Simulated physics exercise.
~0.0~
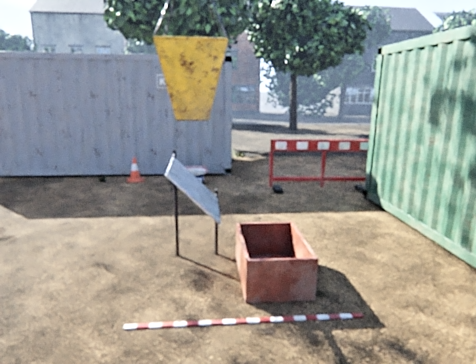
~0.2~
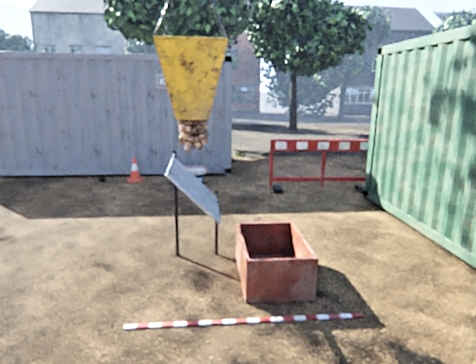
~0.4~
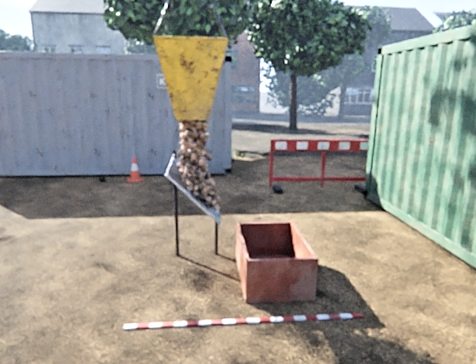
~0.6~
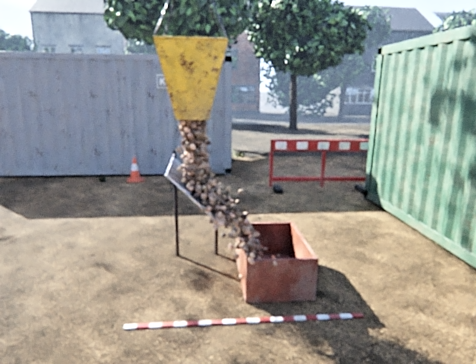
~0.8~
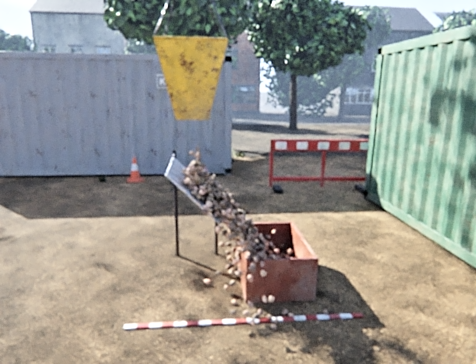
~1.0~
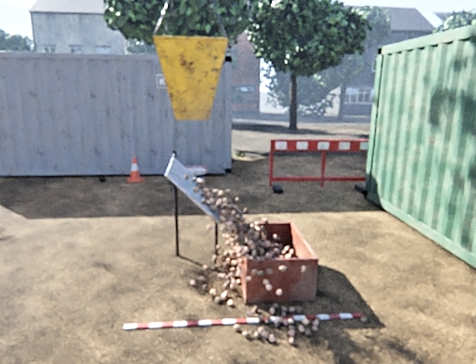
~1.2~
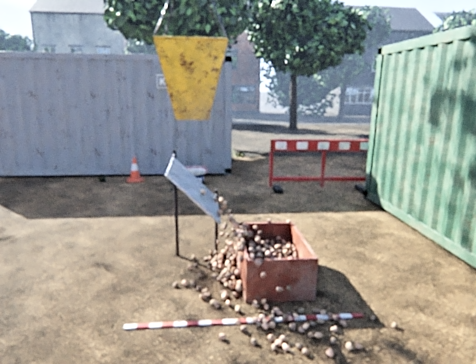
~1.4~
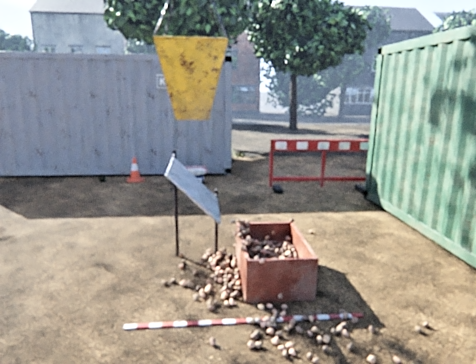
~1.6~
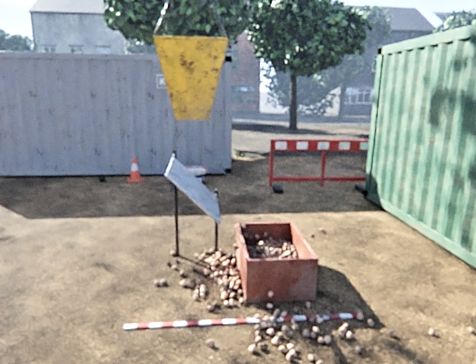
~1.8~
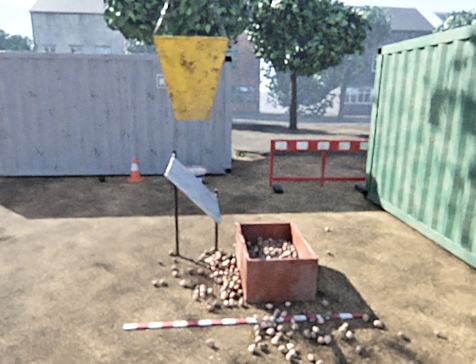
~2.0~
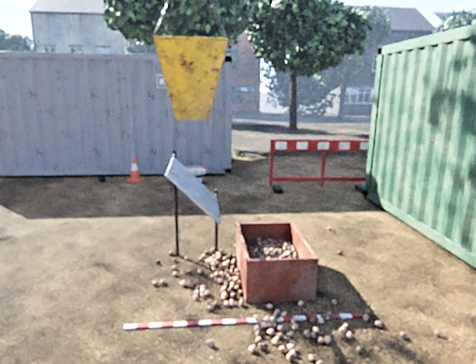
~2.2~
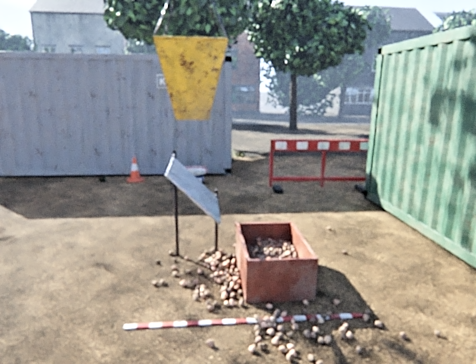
Rounded brown stones pour from the bottom of a hanging yellow skip, strike a tilted steel plate and slide right into an open reddish bin. Most settle inside it, while others spill to its left and onto the ground in front, around a red-and-white striped staff.
